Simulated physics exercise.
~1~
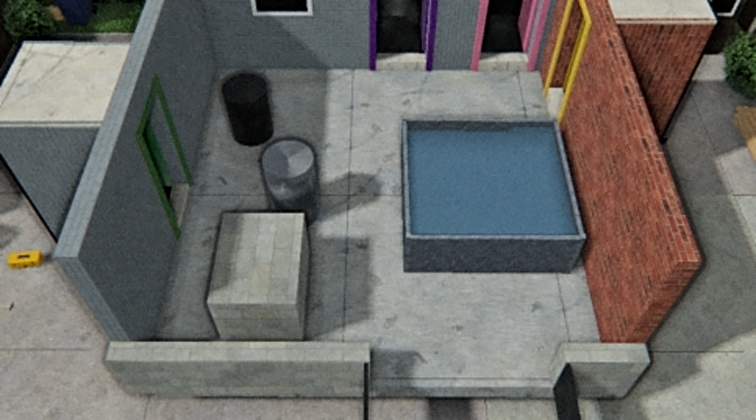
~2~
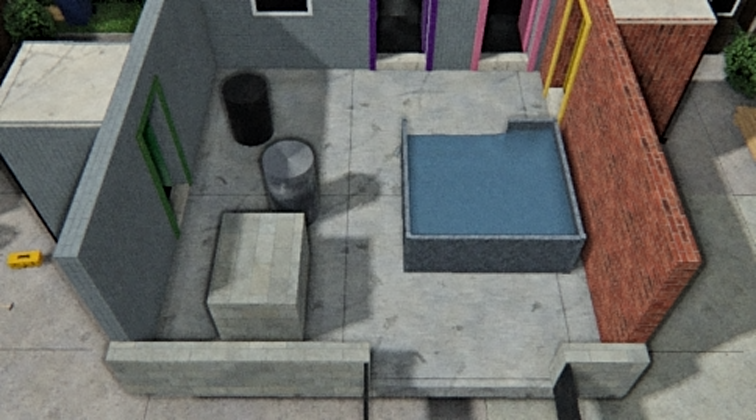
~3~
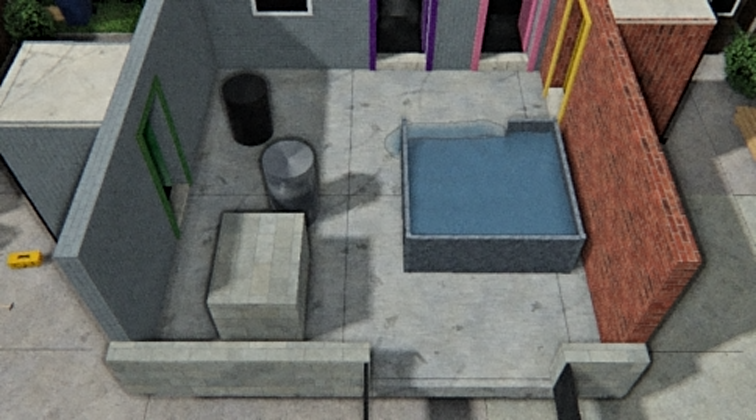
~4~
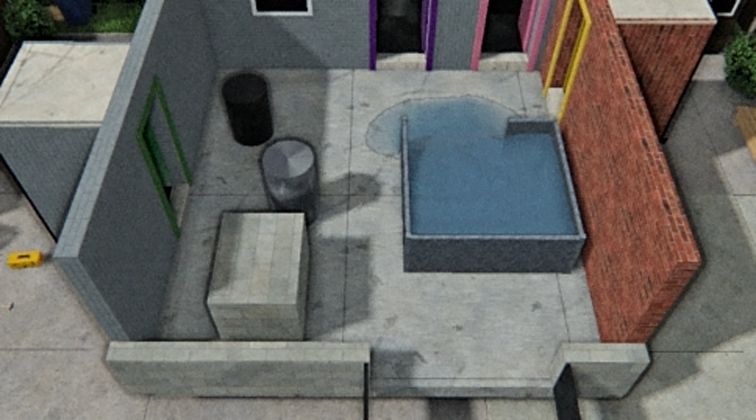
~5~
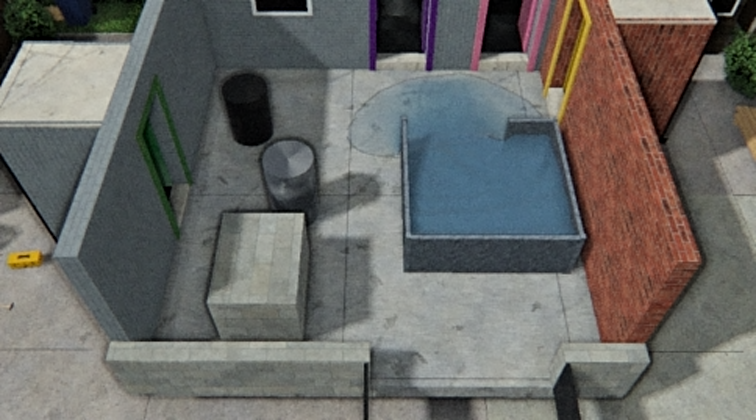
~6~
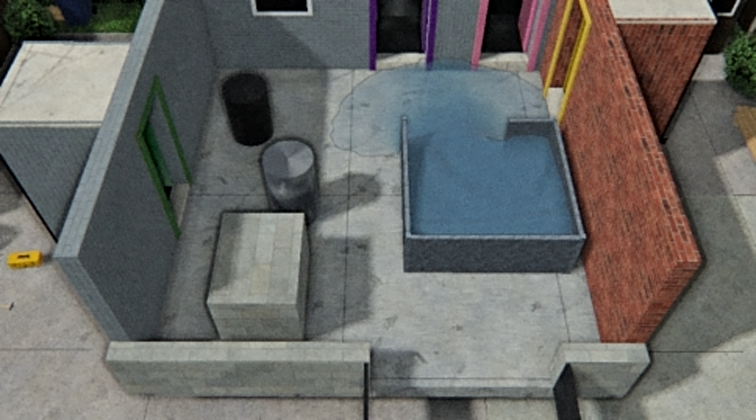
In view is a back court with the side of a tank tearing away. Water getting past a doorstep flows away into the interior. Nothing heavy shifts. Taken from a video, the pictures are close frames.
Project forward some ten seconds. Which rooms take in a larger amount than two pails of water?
In the end, the yellow door takes in no more; the pink door takes in more; the green door takes in no more; the purple door takes in more.
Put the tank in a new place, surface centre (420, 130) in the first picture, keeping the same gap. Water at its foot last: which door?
That would be the door marked green.
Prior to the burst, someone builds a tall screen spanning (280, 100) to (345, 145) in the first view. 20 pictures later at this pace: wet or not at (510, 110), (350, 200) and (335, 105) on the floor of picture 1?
Log, spots one to three: Swamped; spared; swamped.
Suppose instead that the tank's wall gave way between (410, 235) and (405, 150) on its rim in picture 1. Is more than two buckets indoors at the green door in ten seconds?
Honestly, the green door breaks the threshold.
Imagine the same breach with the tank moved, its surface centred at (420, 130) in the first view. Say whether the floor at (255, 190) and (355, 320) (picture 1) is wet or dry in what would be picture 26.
The first spot is inundated and the second is left dry.
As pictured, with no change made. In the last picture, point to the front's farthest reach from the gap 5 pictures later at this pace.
Near (286, 72).
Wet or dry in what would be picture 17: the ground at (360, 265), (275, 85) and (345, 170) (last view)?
Result, in that order: Not wetted / wetted / not wetted.
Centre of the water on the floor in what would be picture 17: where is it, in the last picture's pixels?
That comes out near (446, 149).
A moment on, water covers 30 % of the floor; the yellow door wet at the sill, nothing in, the pink door under two buckets in, the green door not reached, the purple door over two buckets in.
Next, water covers 35 % of the floor; the yellow door wet at the sill, nothing in, the pink door over two buckets in, the green door not reached, the purple door far over two buckets in.
Then, water covers 50 % of the floor; the yellow door wet at the sill, nothing in, the pink door far over two buckets in, the green door wet at the sill, nothing in, the purple door far over two buckets in.
Later, water covers 85 % of the floor; the yellow door wet at the sill, nothing in, the pink door far over two buckets in, the green door wet at the sill, nothing in, the purple door far over two buckets in.
In the end, water covers 95 % of the floor; the yellow door wet at the sill, nothing in, the pink door far over two buckets in, the green door under two buckets in, the purple door far over two buckets in.
